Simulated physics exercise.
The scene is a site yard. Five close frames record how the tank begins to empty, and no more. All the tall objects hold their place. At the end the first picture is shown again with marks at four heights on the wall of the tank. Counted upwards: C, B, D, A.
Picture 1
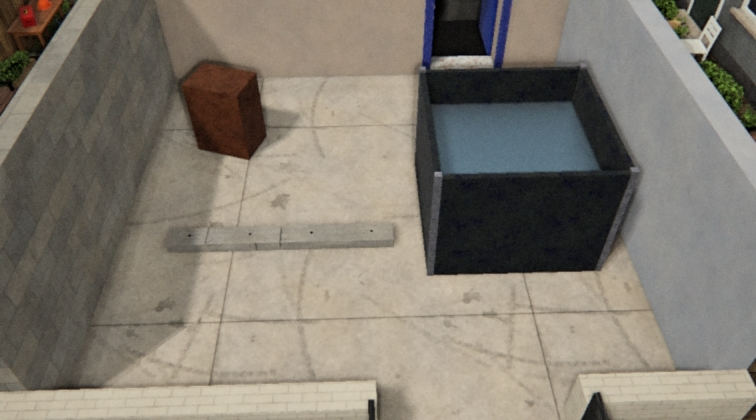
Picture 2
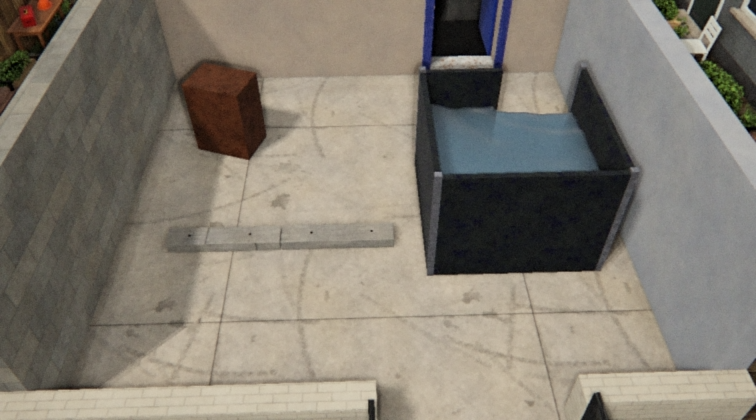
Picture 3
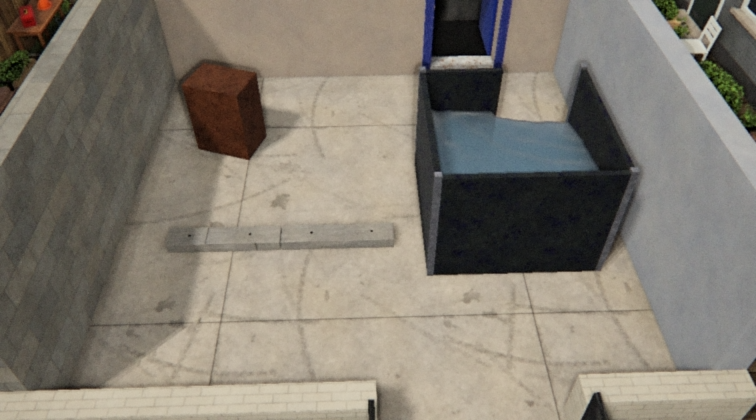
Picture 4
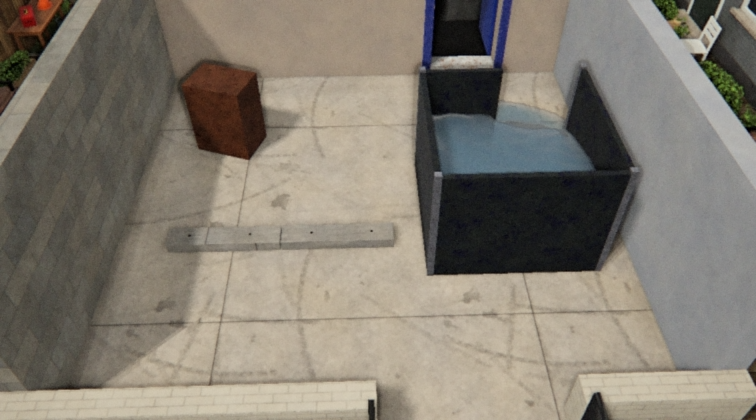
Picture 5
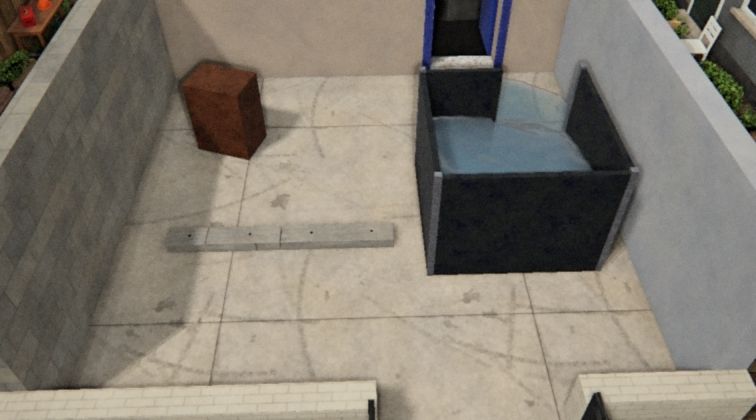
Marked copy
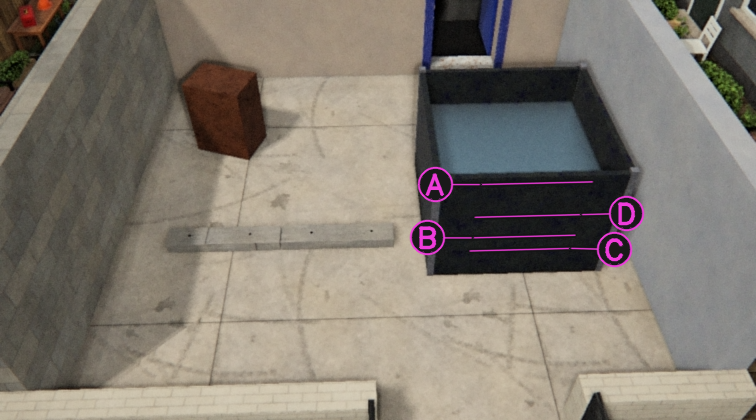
In a walled yard, part of a dark tank's back wall vanishes and water pours out behind.
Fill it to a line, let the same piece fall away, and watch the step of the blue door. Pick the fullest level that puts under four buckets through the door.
C is the one.
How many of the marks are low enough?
One of them.
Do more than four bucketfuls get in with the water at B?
Yes, it does.
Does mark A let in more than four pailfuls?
Yes.
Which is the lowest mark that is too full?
Mark B.
In magenta, A at (536, 183); B at (523, 236); C at (520, 249); D at (528, 215); from the bottom up C, B, D, A.
For mark A, dozens of bucketfuls pour in.
For mark B, about 8 bucketfuls get in.
For mark C, a bucket or two gets in.
For mark D, dozens of bucketfuls pour in.
